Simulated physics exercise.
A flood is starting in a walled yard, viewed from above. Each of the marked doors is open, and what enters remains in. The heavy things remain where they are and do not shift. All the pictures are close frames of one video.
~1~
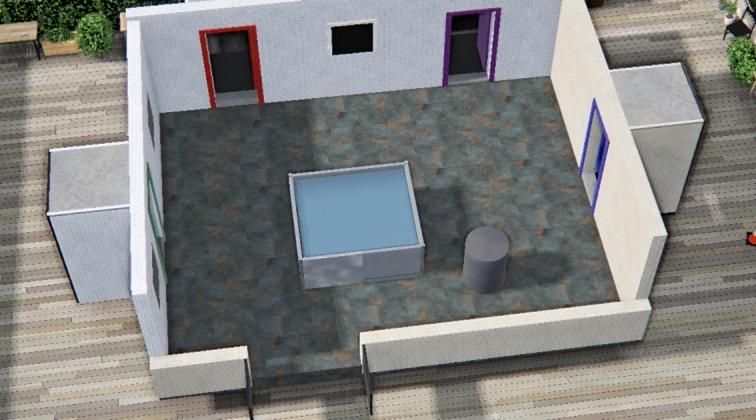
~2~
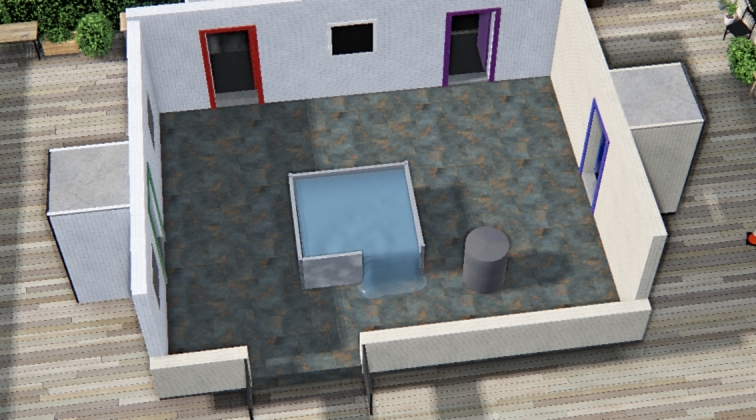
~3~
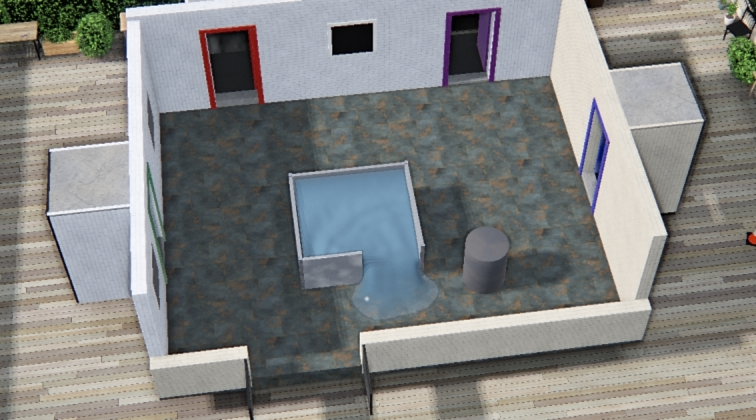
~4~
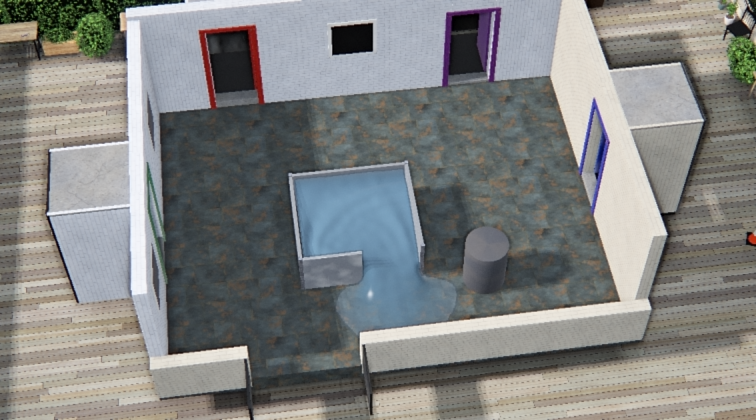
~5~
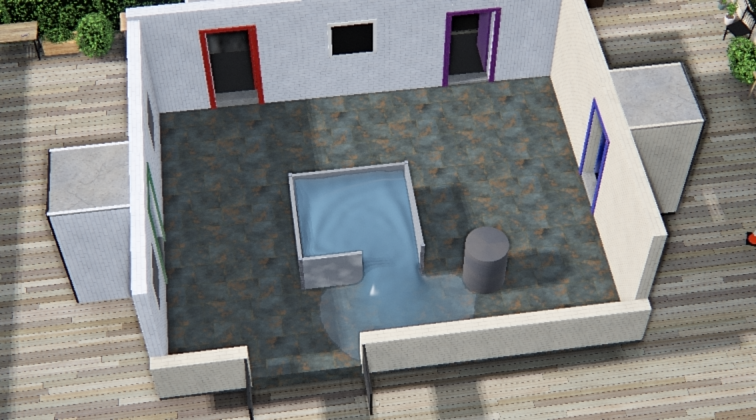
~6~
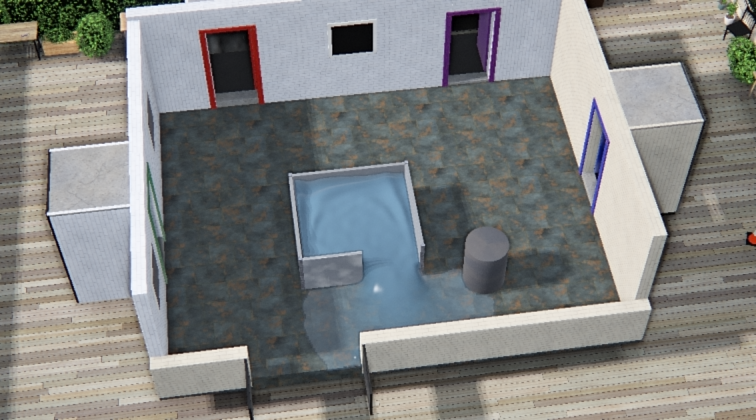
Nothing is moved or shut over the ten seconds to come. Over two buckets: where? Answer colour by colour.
The blue door gets two buckets or less inside, the red door gets two buckets or less inside, the green door gets two buckets or less inside, the purple door gets more than two buckets inside.
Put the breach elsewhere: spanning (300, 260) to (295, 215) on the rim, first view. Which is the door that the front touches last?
My pick: The door marked blue.
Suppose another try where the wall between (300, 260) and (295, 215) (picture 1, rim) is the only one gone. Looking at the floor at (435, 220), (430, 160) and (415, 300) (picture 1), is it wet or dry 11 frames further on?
Taken in turn they're unwetted, unwetted and unwetted.
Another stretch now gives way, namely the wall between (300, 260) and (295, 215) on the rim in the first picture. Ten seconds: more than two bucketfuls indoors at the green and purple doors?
Well, green is swamped, while purple is safe.
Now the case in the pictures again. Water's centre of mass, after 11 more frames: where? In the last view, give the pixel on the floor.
I reckon somewhere around (394, 276).
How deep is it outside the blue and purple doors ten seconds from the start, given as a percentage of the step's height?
The first comes to about 50 percent, the second to about 170 percent.
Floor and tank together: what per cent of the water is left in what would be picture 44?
I'd estimate close to 88 per cent.
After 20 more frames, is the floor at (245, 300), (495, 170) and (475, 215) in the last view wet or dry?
In turn, the points end up soaked, high and dry and high and dry.
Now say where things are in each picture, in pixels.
The first frame shows still water in the open tank at (355, 212).
In the second frame, the front is at (363, 293), out from the gap at (391, 266).
In the third frame, the front is at (373, 316), out from the gap at (391, 268).
In the fourth frame, water pours out at (391, 269) and has run to a hidden place.
In the fifth frame, the front is at a hidden place, out from the gap at (391, 269).
In the sixth frame, water pours out at (391, 269) and has run to a hidden place.
A moment on, water covers 15 % of the floor; the blue door not reached, the red door not reached, the green door not reached, the purple door not reached.
Next, water covers 25 % of the floor; the blue door not reached, the red door not reached, the green door not reached, the purple door not reached.
Then, water covers 45 % of the floor; the blue door wet at the sill, nothing in, the red door not reached, the green door wet at the sill, nothing in, the purple door not reached.
Later, water covers 80 % of the floor; the blue door wet at the sill, nothing in, the red door not reached, the green door wet at the sill, nothing in, the purple door over two buckets in.
In the end, water covers 95 % of the floor; the blue door wet at the sill, nothing in, the red door wet at the sill, nothing in, the green door wet at the sill, nothing in, the purple door far over two buckets in.
